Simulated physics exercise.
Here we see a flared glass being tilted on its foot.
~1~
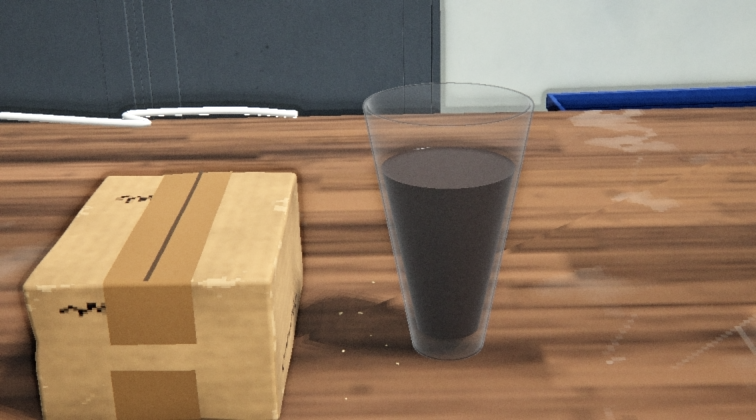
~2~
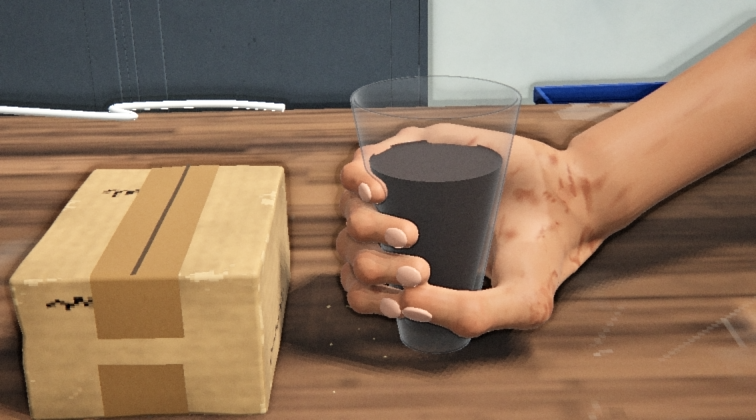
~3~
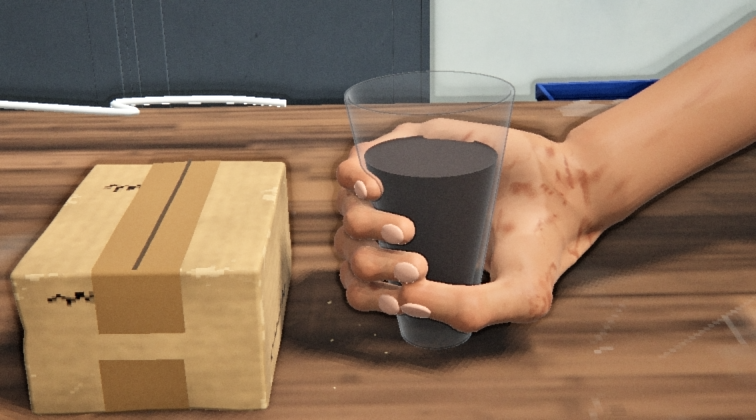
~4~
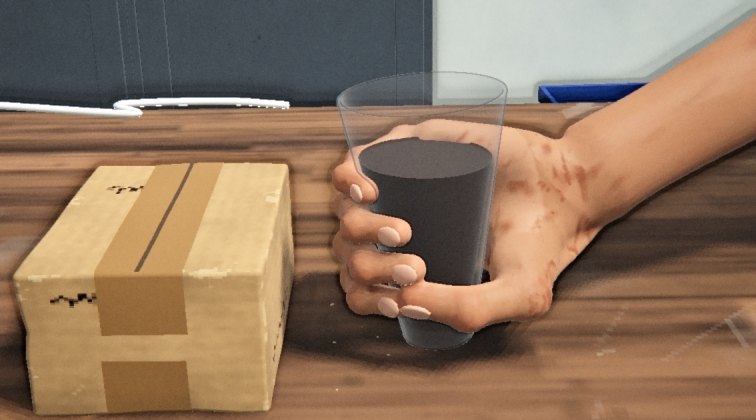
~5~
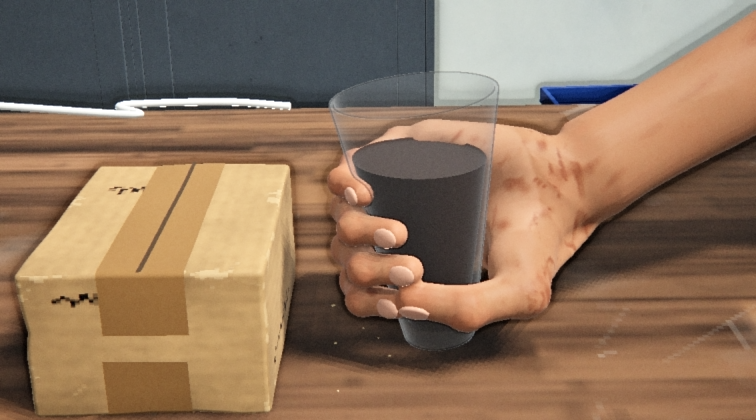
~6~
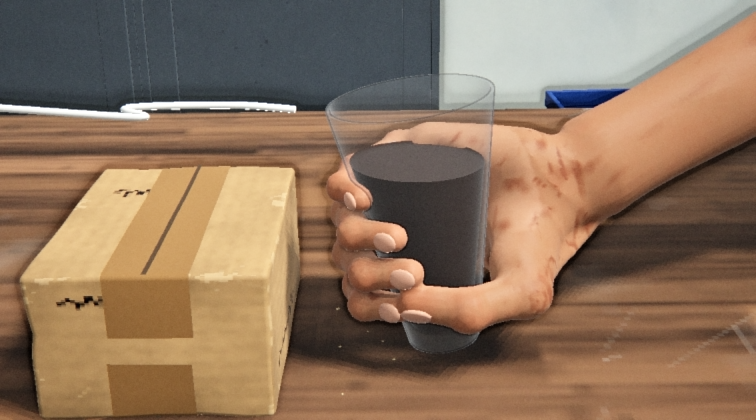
A flared glass about three quarters full of dark liquid stands upright beside a cardboard box on a wooden table, then a hand grips it from the right and gradually leans its top left towards the box.
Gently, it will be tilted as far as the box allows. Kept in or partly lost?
Kept in.
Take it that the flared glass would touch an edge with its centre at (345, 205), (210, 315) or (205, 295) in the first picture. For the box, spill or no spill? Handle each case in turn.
In that order: Holds, spills, leaks.
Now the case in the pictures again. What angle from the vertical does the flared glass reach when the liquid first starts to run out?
Angle: Approx. 45°.
Next, the flared glass leans by about 20°; its rim is dry.
After that, the flared glass leans by about 25°; its rim is dry.
Finally, the flared glass leans by about 30°, against the box; its rim is dry.
